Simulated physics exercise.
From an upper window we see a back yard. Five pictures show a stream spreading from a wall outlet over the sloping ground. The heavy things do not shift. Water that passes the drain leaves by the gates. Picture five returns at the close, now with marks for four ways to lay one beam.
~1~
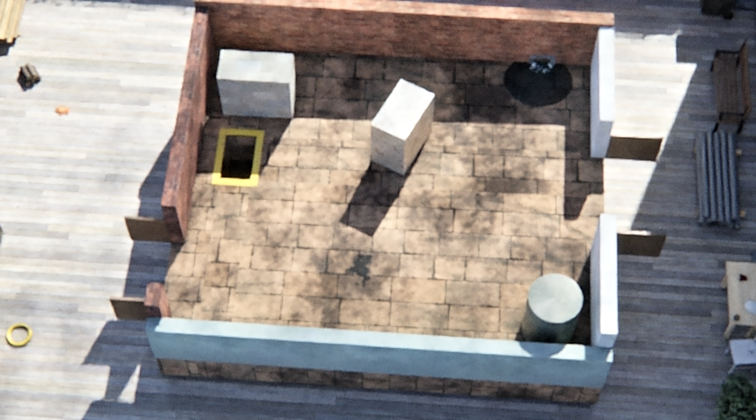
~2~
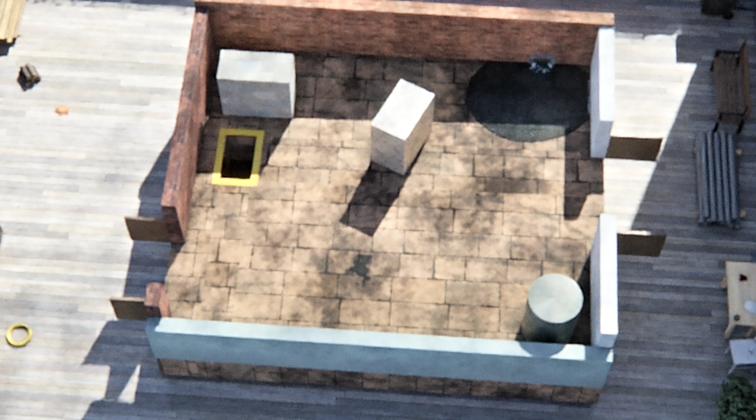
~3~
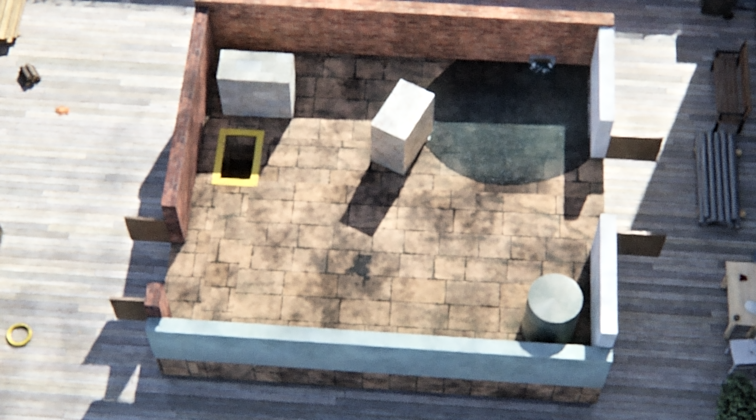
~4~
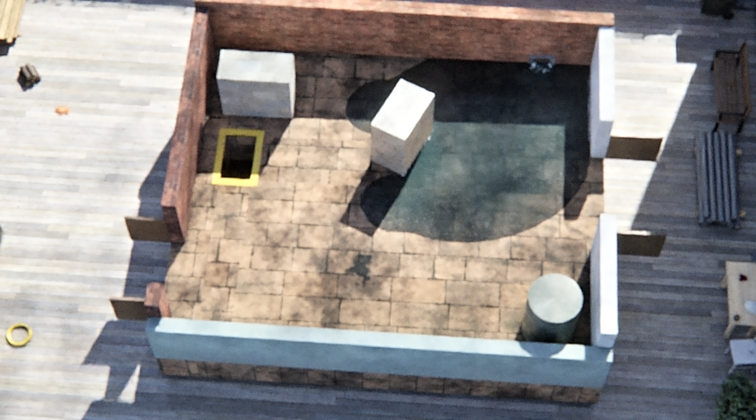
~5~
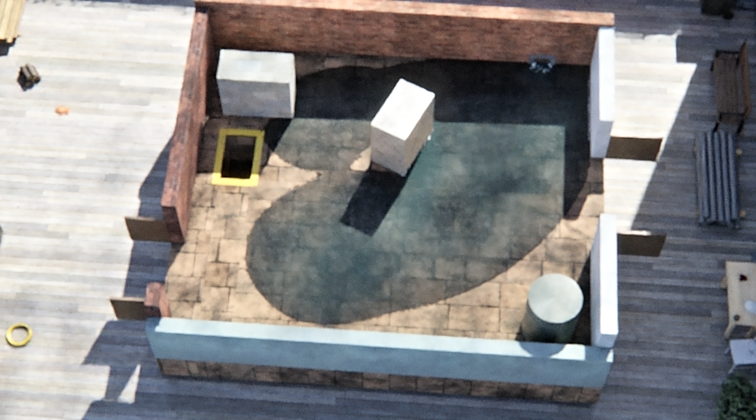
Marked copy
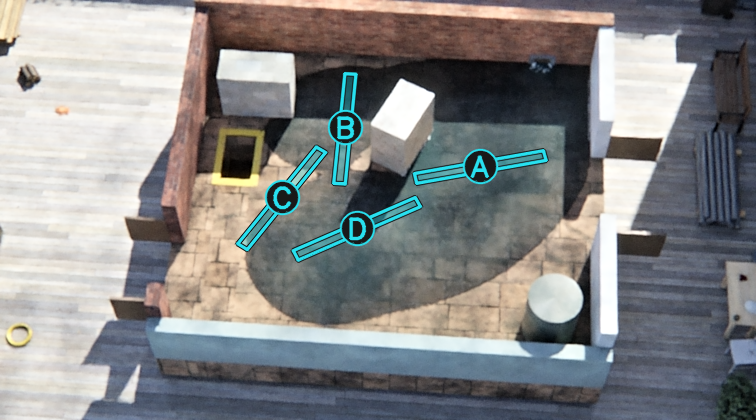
Dark water spreading from the top right corner of a walled back yard, passing around a pale block, yellow-edged gully still dry.
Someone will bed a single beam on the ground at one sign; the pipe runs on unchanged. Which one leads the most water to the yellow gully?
Use place A.
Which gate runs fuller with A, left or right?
The left gate.
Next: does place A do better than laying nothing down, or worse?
It is better.
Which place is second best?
Place D.
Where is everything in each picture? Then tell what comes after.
The first picture shows outfall at (542, 60); yellow gully at (238, 157); open gate at (179, 280); open gate at (591, 202); 2 % of the ground under water, visible out to (511, 89); yellow gully still dry.
In the second picture, 8 % of the ground under water, visible out to (496, 128); yellow gully still dry.
In the third picture, 17 % of the ground under water, visible out to (453, 164); yellow gully still dry.
In the fourth picture, 29 % of the ground under water, visible out to (376, 214); yellow gully still dry.
In the fifth picture, 51 % of the ground under water, visible out to (272, 295); yellow gully still dry.
In cyan, A from (415, 178) to (544, 155); B from (339, 183) to (350, 73); C from (242, 246) to (320, 149); D from (295, 255) to (417, 202).
Choosing A, about 29 % of the stream goes into the yellow gully, about 71 % out by the gates.
Choosing B, next to none of the stream goes into the yellow gully, about 98 % out by the gates.
Choosing C, about 11 % of the stream goes into the yellow gully, about 89 % out by the gates.
Choosing D, about 16 % of the stream goes into the yellow gully, about 84 % out by the gates.
